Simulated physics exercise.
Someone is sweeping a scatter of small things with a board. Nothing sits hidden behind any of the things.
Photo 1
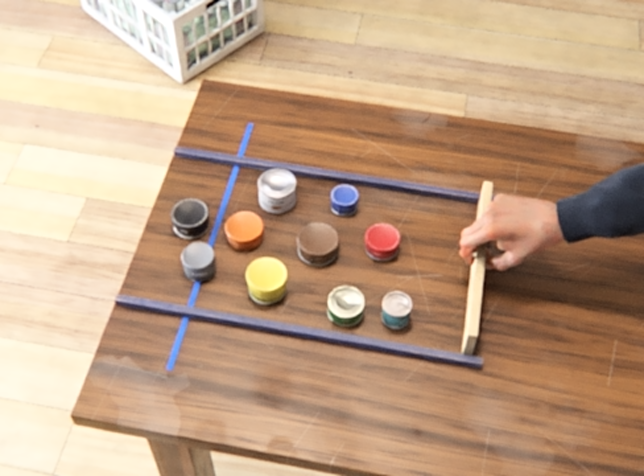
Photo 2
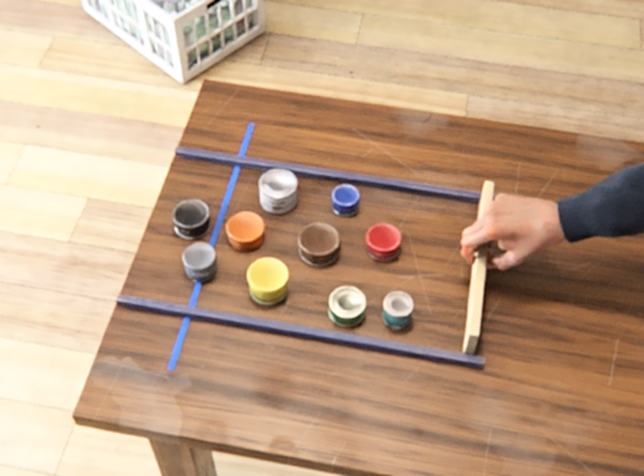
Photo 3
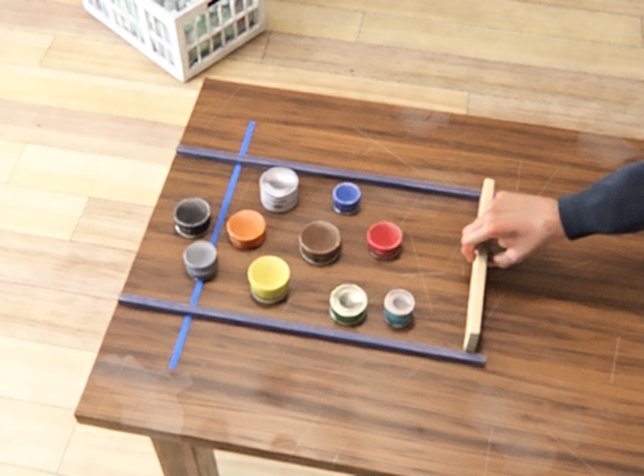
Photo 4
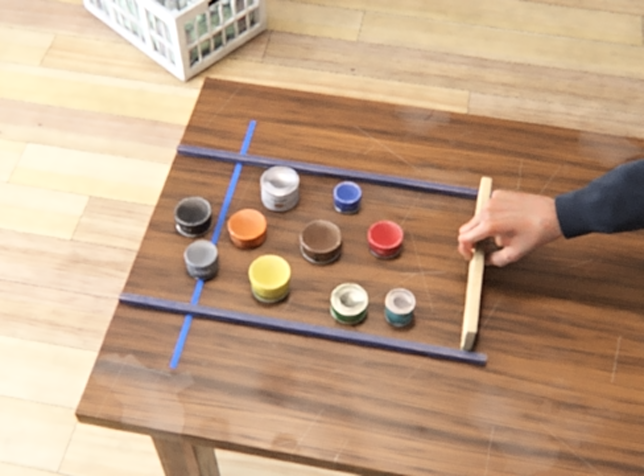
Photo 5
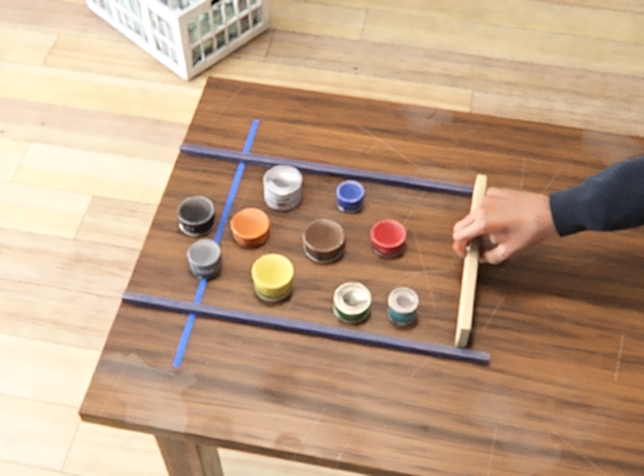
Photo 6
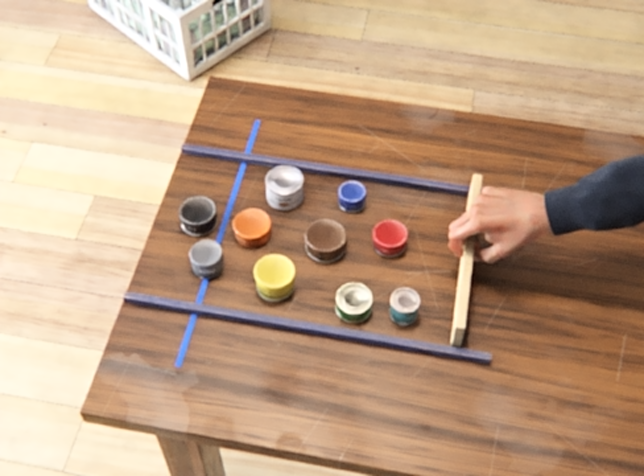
A wooden board, gripped by a hand at the right, stays almost still on a tabletop, then slides slightly left between two dark strips toward scattered small colourful tubs and tins, which remain untouched near a crossing blue tape line.
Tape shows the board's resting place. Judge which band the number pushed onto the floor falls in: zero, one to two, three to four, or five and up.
So in the end, just one or two bits get shoved clean off.
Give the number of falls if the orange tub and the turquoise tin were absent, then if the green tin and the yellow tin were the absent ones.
You'd count 0 the first time and 1 the second time.
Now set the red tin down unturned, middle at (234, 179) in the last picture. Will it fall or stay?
From that start, the object then is safe.
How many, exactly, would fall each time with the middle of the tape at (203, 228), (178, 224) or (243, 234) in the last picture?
2, 5, 0.
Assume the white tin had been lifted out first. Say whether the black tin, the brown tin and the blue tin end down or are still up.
So: The black tin goes down, the brown tin does not drop, the blue tin does not drop.
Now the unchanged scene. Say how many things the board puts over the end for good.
Count: 2.
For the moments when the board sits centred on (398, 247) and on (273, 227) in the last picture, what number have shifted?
The number moved is 3 and then 10.
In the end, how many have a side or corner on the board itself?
The number is 4.
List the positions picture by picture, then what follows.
The first picture shows black tin (191, 219); grey tub (199, 263); orange tub (245, 231); board (478, 265); tape (214, 234).
The second picture shows grey tub (200, 263); turquoise tin (397, 311).
The third picture shows orange tub (247, 230); brown tin (320, 243).
The fourth picture shows black tin (194, 217); red tin (385, 240).
The fifth picture shows grey tub (205, 260); blue tin (350, 197).
The sixth picture shows black tin (199, 216); grey tub (207, 260); orange tub (252, 228); board (467, 258); tape (222, 231).
Soon after, none off yet; black tin at rest near (199, 216); grey tub at rest near (207, 260); orange tub at rest near (252, 228).
After that, none off yet; black tin displaced a little near (179, 214); grey tub displaced about its own width near (173, 256); orange tub displaced about its own width near (217, 212).
In the end, the number that fall off is one or two; gone, grey tub and black tin.
